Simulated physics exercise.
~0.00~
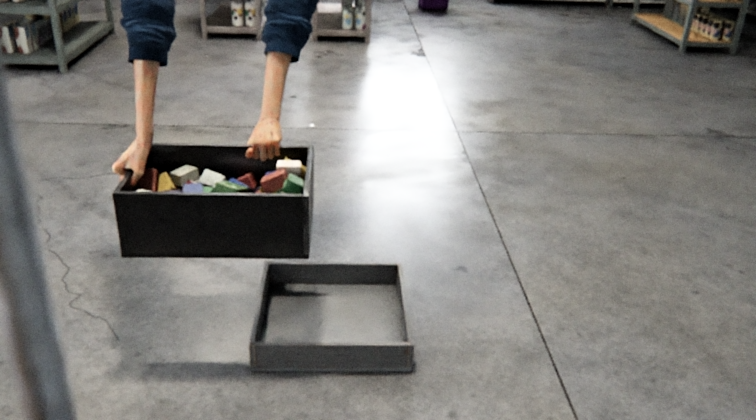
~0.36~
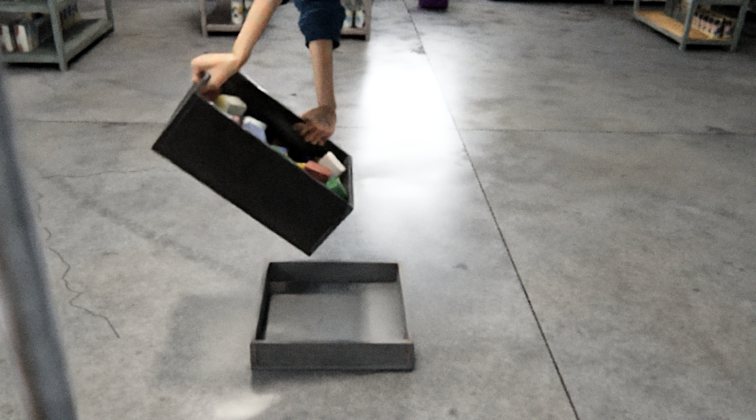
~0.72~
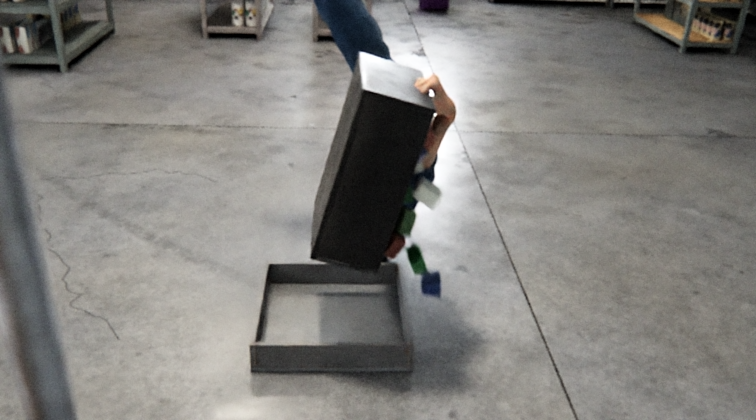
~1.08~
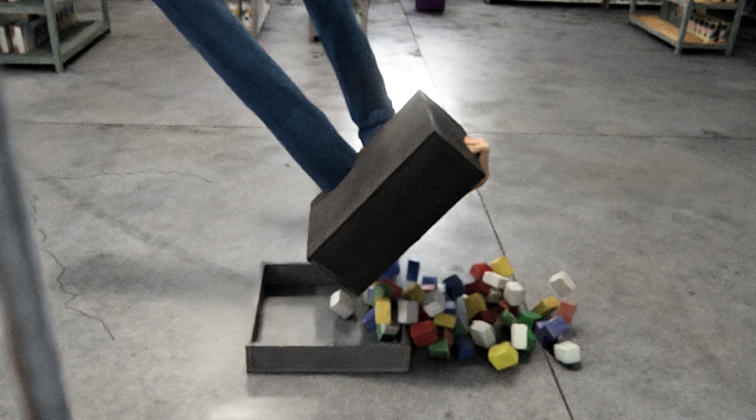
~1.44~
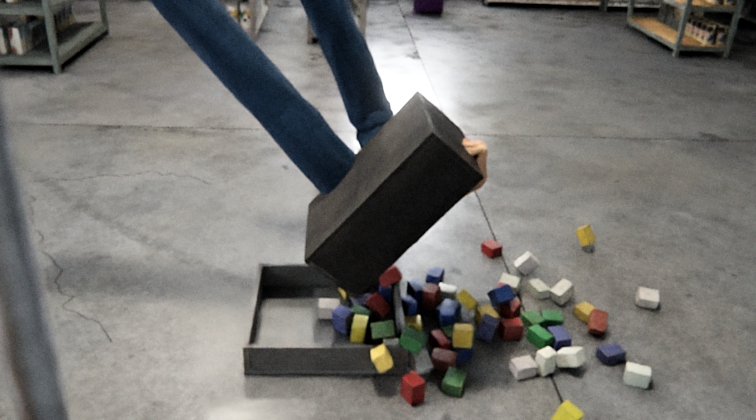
Colorful blocks spill mostly onto the floor beside a grey tray as hands tip a black box.
